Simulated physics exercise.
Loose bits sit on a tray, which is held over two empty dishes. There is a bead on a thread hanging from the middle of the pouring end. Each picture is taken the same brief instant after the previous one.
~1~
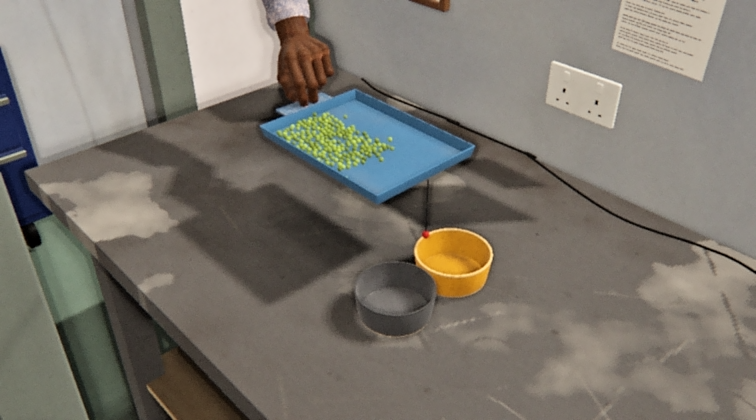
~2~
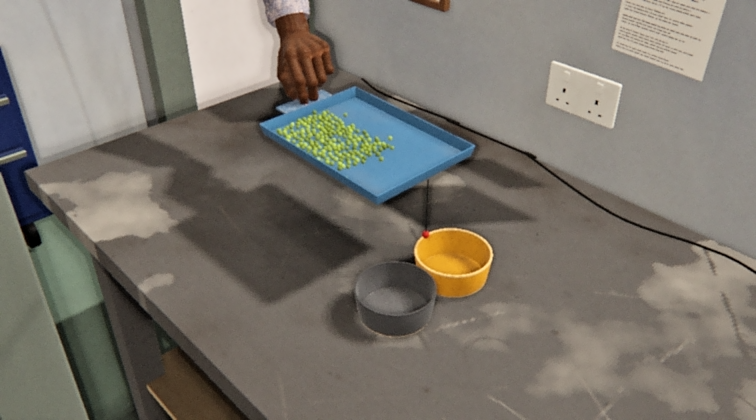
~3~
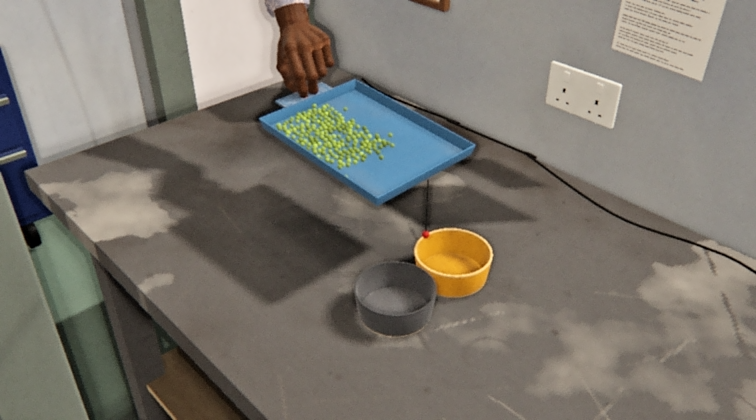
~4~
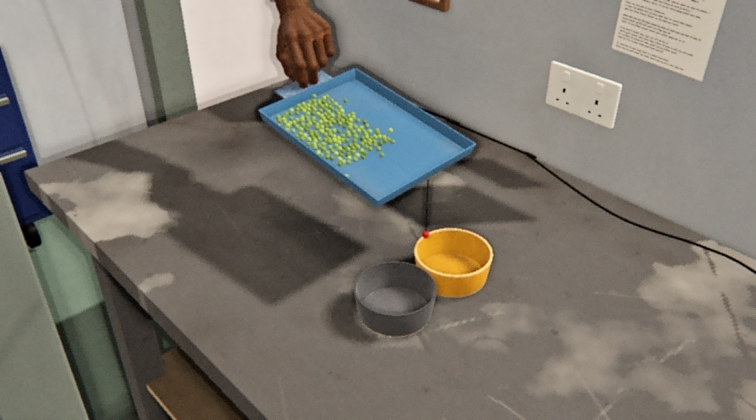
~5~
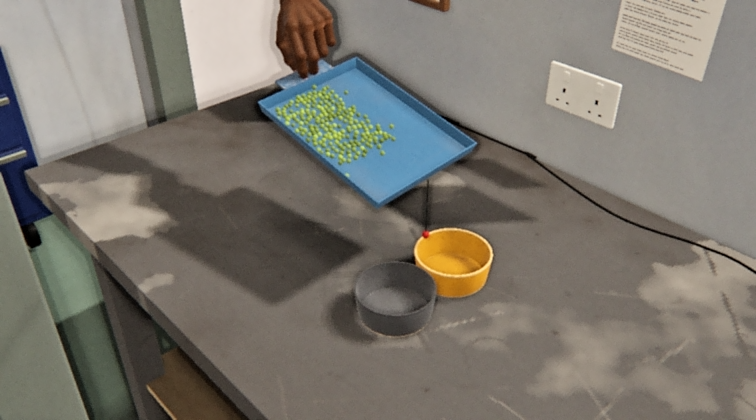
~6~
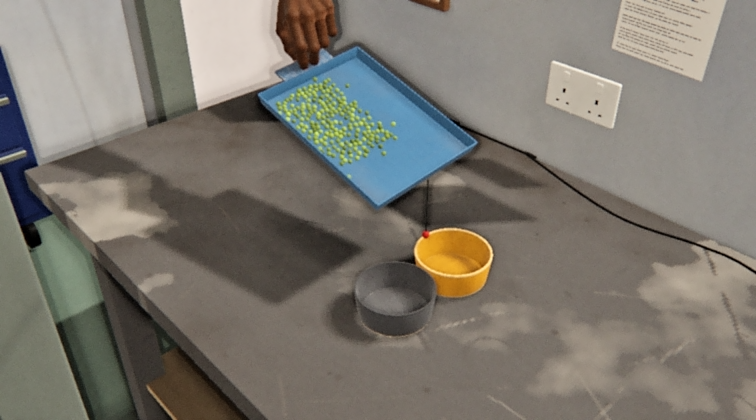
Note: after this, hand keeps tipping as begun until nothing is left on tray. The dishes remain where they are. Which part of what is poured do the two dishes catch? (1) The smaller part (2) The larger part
The larger part (2).
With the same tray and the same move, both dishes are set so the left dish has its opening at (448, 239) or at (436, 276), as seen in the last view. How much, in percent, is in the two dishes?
First placement: 0 per cent; second placement: 20 per cent.
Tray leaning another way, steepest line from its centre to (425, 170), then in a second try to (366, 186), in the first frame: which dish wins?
Going by the two slopes in order, it's the right-side one and then the left-side one.
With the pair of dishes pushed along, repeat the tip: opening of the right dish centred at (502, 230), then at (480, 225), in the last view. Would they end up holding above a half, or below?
For the two places in order: A minority share, a minority share.
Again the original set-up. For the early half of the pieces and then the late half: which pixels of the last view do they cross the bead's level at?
It passes near (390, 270) first and then near (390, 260).
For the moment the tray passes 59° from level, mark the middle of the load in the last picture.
Centre estimate: (384, 199).
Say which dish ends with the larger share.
The one at left ends up fuller.
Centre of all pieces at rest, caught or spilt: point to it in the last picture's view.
Close to (395, 309), more or less.
Soon, tray tipped steeply; most on the tray; a small part in the left dish; a stray few outside both; a small part in the air.
A while on, tray tipped right over; about a third on the tray; about half in the left dish; a stray few in the right dish; a stray few outside both; a small part in the air.
Towards the end, tray tipped past a quarter turn; nearly all in the left dish; a stray few in the right dish; a stray few outside both.
Finally, tray tipped past a quarter turn; nearly all in the left dish; a stray few in the right dish; a stray few outside both.
